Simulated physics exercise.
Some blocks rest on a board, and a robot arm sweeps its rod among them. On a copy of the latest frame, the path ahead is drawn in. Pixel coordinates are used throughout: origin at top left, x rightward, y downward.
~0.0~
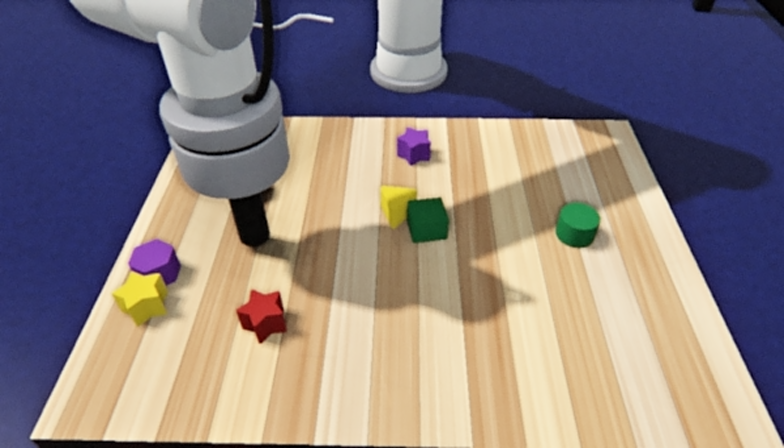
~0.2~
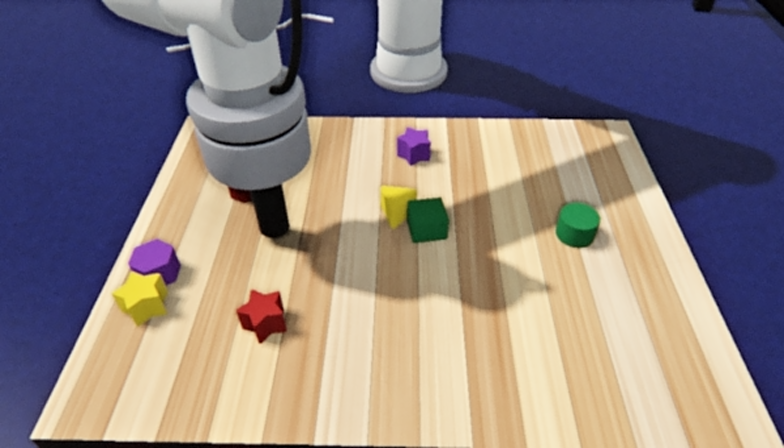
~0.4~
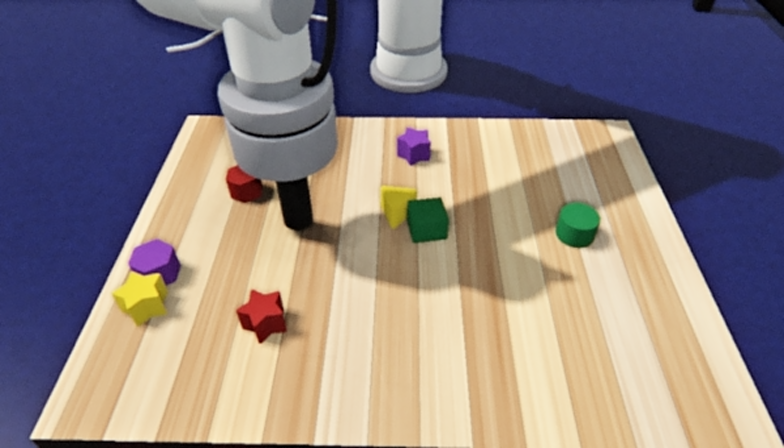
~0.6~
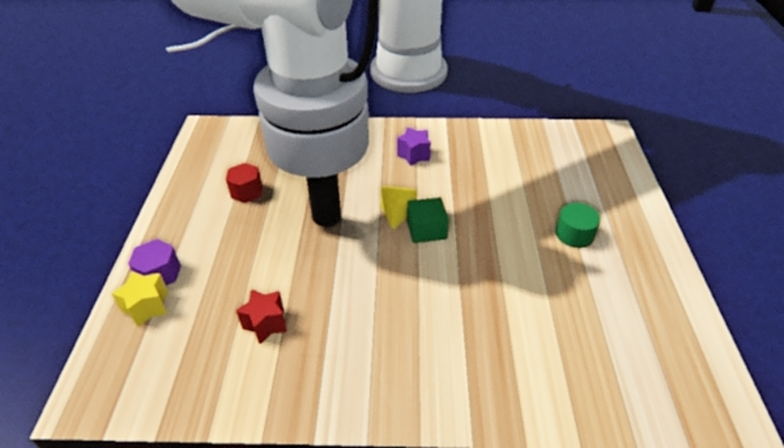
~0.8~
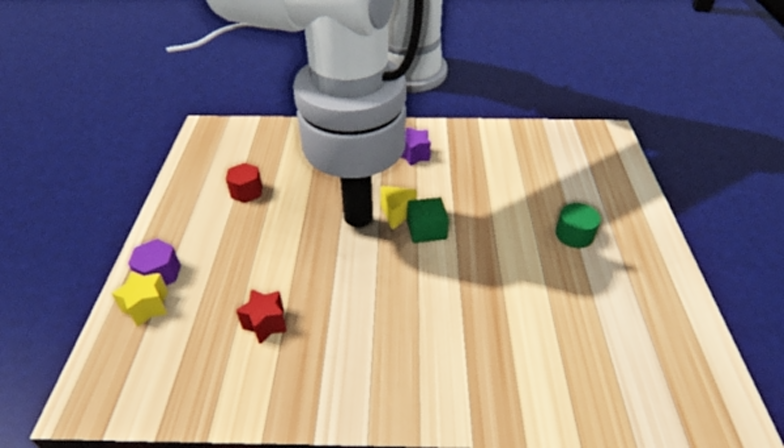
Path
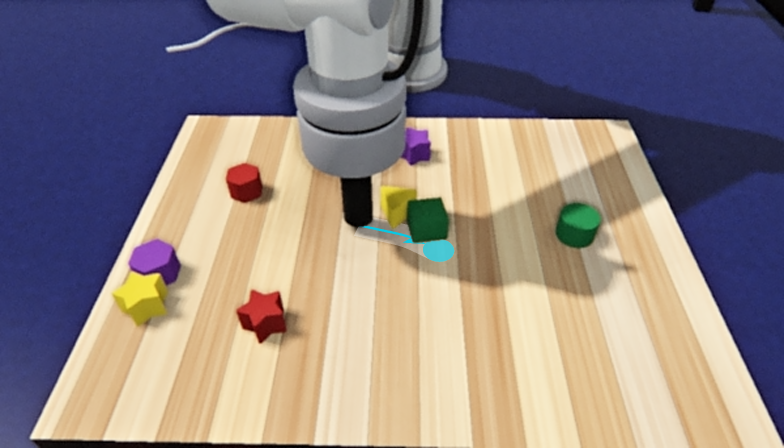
The video shows a robot arm moving its black rod rightward across a striped wooden board, passing a red block and nearing a yellow triangle beside a green block, while the scattered colored blocks stay still.
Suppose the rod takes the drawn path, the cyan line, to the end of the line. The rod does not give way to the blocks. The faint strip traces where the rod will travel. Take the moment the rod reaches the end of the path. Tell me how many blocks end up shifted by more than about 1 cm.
There will be one block that moves more than 1 cm.
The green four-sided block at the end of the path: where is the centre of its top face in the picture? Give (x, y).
In the picture, that point is around (454, 209).
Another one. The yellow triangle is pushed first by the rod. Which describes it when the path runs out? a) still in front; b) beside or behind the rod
b (beside or behind the rod)
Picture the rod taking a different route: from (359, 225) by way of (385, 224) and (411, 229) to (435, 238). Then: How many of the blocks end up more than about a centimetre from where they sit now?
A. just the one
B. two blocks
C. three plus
My answer is option B.
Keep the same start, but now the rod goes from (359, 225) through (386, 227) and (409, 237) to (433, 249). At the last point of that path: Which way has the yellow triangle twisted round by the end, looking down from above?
It swings round anticlockwise.
Path on the board, from (359, 225) via (386, 231) and (413, 238), ending at (439, 250).
On the path given first. Halfway along, rod (401, 226); yellow triangle (402, 194), turned 40° anticlockwise; green four-sided block (434, 209).
At the end, rod (439, 242); yellow triangle (402, 194), turned 40° anticlockwise; green four-sided block (454, 209), turned 40° anticlockwise.
